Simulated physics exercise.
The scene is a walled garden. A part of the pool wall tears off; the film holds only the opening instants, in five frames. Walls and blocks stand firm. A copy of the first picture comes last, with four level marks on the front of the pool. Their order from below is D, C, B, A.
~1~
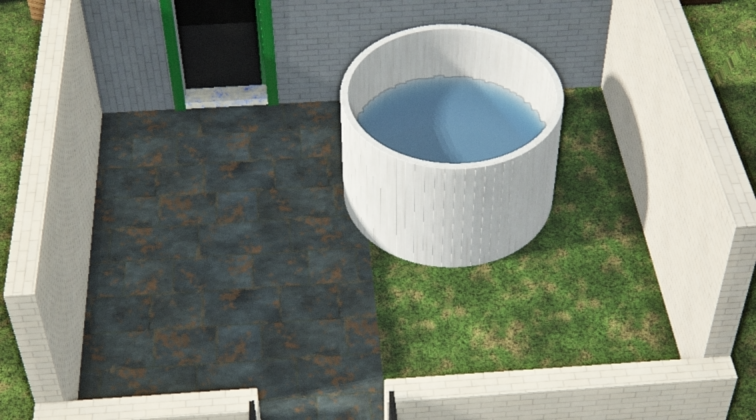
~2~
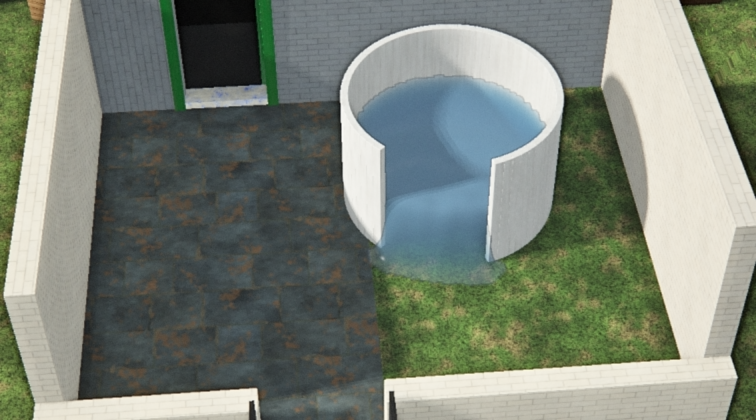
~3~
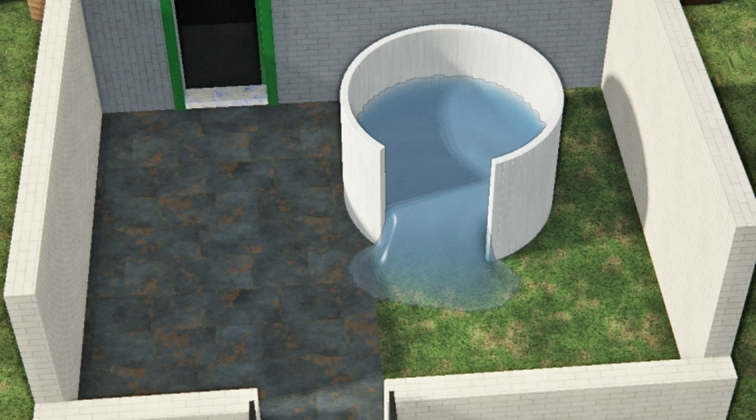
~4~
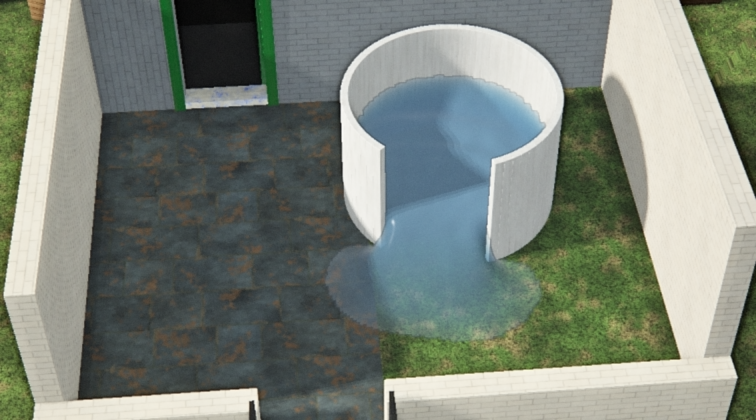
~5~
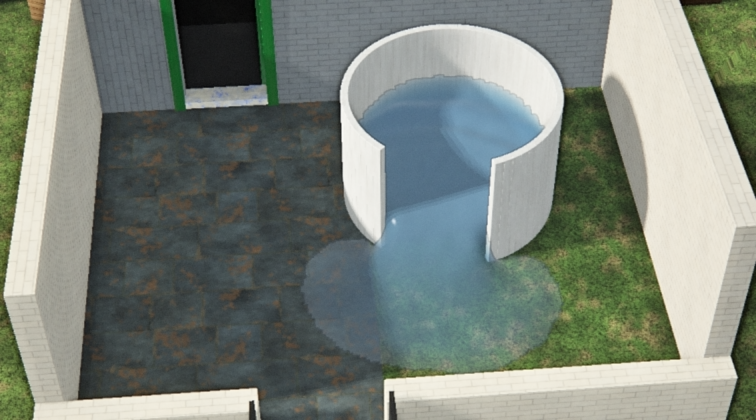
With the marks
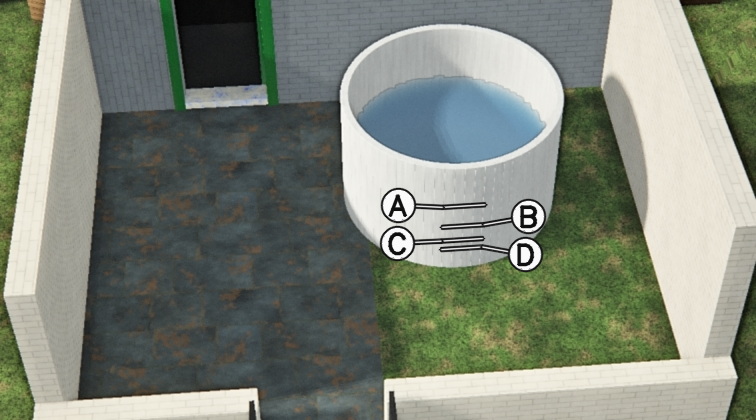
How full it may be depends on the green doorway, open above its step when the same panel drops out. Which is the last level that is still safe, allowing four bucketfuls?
I would pick mark A.
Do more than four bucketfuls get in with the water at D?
No, not at all.
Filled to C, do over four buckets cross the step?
No, that is safe.
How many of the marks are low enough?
All four.
On the marked copy, A at (463, 206); B at (462, 226); C at (462, 239); D at (461, 248); from the bottom up D, C, B, A.
If A is chosen, a bucket or two gets in.
If B is chosen, nothing gets over.
If C is chosen, nothing gets over.
If D is chosen, nothing gets over.
